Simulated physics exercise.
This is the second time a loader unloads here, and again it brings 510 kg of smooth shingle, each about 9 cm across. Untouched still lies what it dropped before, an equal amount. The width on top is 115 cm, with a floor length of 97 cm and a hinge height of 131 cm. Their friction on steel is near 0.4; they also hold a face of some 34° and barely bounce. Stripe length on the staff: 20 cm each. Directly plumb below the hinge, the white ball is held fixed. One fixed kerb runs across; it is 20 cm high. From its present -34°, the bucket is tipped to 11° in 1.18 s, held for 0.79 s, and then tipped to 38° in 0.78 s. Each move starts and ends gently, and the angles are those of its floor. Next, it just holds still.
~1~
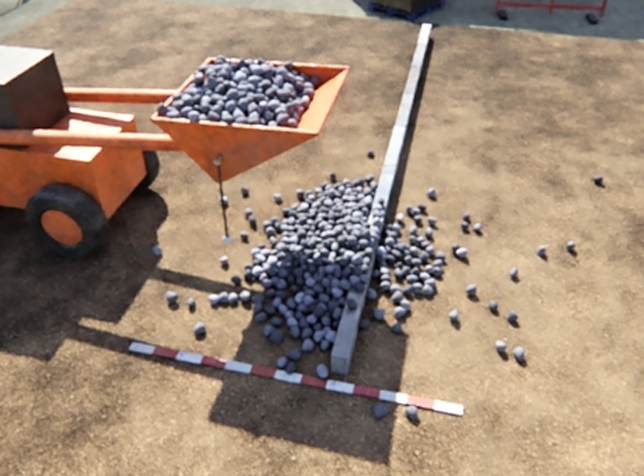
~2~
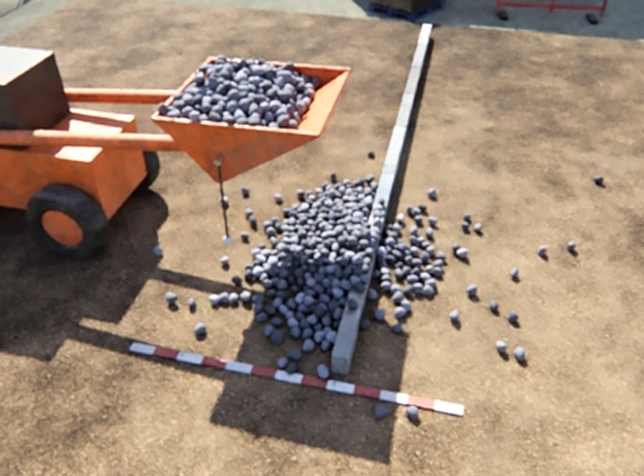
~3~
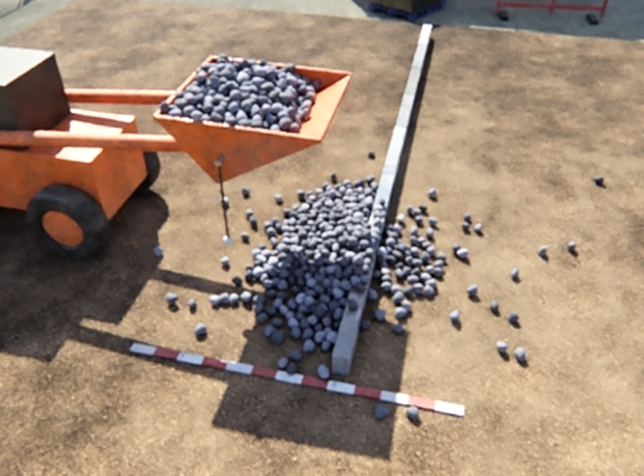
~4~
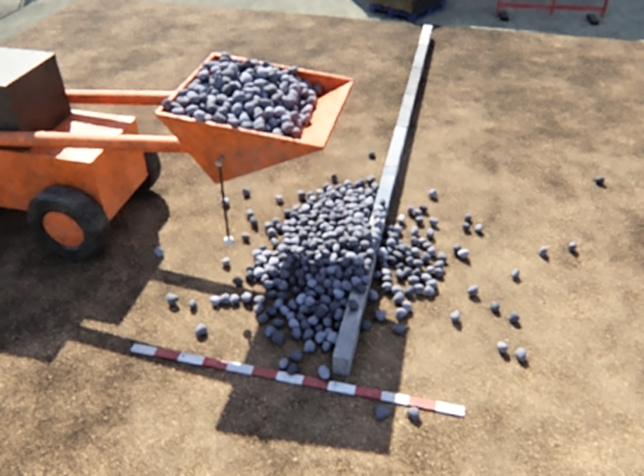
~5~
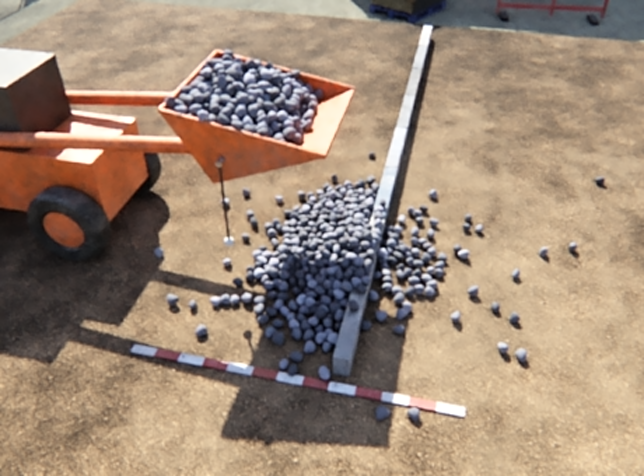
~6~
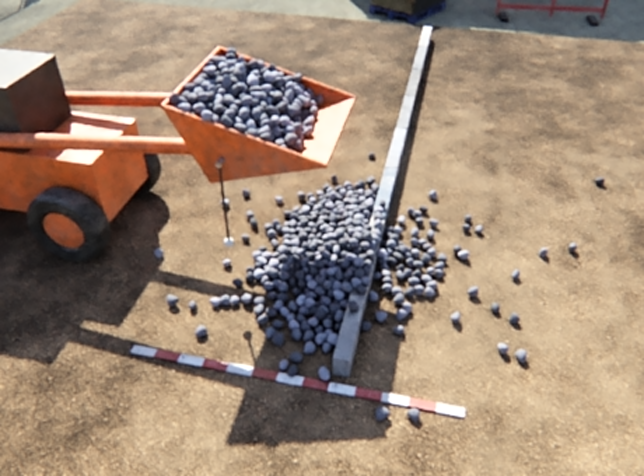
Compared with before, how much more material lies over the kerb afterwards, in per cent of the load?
Some 45 per cent of a load more.
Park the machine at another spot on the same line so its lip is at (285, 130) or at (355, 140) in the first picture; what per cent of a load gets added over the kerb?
Around 15 and 85 percent respectively.
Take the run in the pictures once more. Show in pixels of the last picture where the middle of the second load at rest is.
Centre: Approx. (362, 247).
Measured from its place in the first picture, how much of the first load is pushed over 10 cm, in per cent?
Roughly 15 % of them.
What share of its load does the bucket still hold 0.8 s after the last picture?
100 %.
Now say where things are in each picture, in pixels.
In the first picture, the bucket is at -34°, its lip at (318, 134); the top of the load is at (244, 75). The earlier load is highest near (356, 235), 29 cm above ground level, 87 % on this side of the kerb, 14 % over the kerb.
The second picture shows lip at (319, 136), floor tilted -33°, highest stones at (230, 75).
In the third picture, the bucket is at -31°, its lip at (321, 141); the top of the load is at (226, 73).
In the fourth picture, the bucket is at -27°, its lip at (323, 148); the top of the load is at (218, 73).
In the fifth picture, the bucket is at -22°, its lip at (325, 157); the top of the load is at (222, 68).
In the sixth picture, the bucket is at -17°, its lip at (326, 166); the top of the load is at (222, 64).
Then, 0.4 s after the last picture the floor is at 4°; in per cent of one load, 100 in the bucket, 87 on this side of the kerb, 14 over the kerb; the foremost stones are at (537, 280).
Then, 0.8 s after the last picture the floor is at 11°; in per cent of one load, 99 in the bucket, 88 on this side of the kerb, 14 over the kerb; the foremost stones are at (537, 280).
Then, 2.7 s after the last picture the floor is at 38°; in per cent of one load, 0 in the bucket, 150 on this side of the kerb, 51 over the kerb; the foremost stones are at (550, 275).
Then, 5.5 s after the last picture the floor is at 38°; in per cent of one load, 0 in the bucket, 141 on this side of the kerb, 59 over the kerb; the foremost stones are at (550, 275). Net gain over the kerb, 45.
